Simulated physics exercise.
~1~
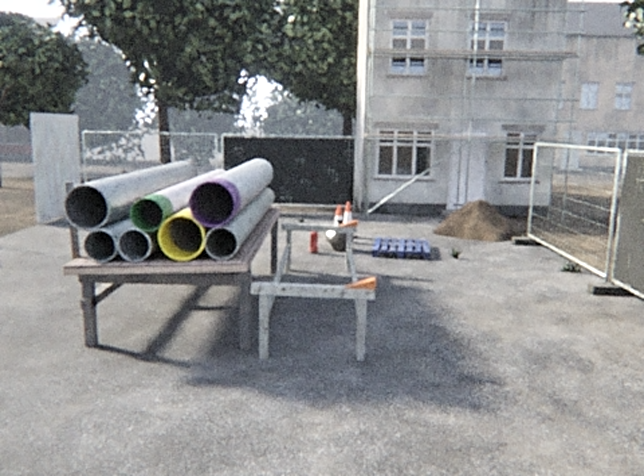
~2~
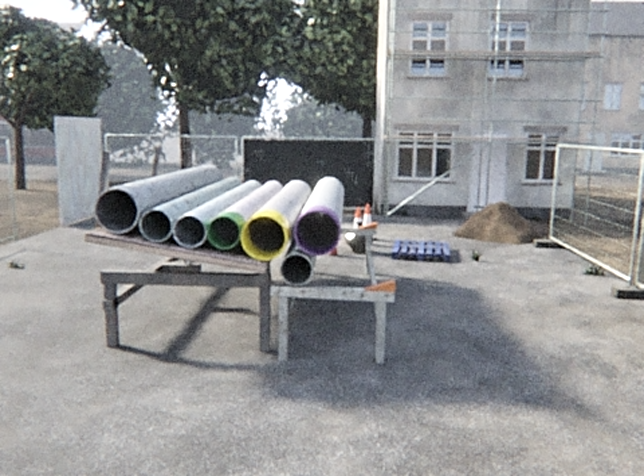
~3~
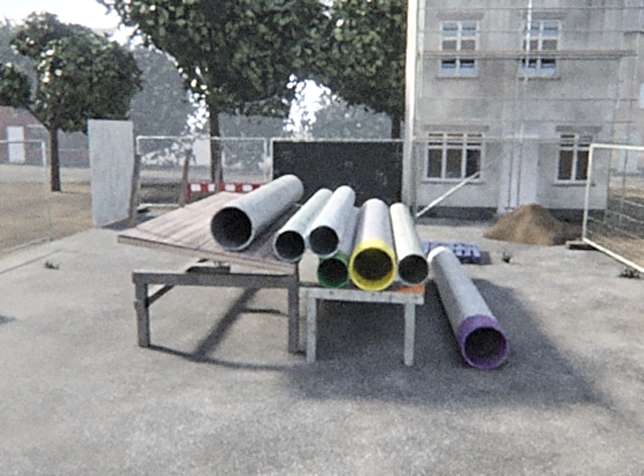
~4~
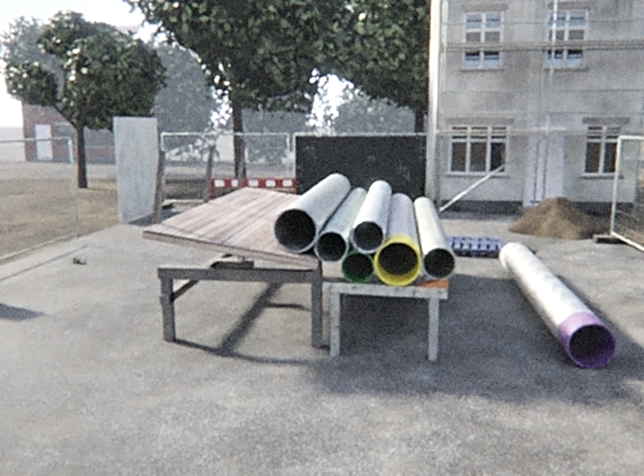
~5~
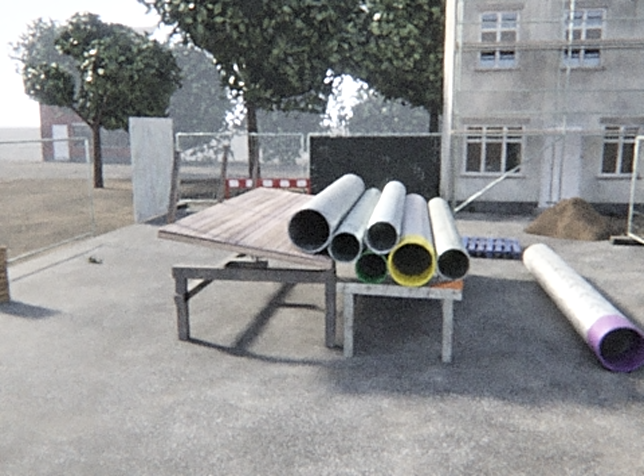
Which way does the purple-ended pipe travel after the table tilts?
It rolls to the right, dropping past the end of the lower rack onto the ground.
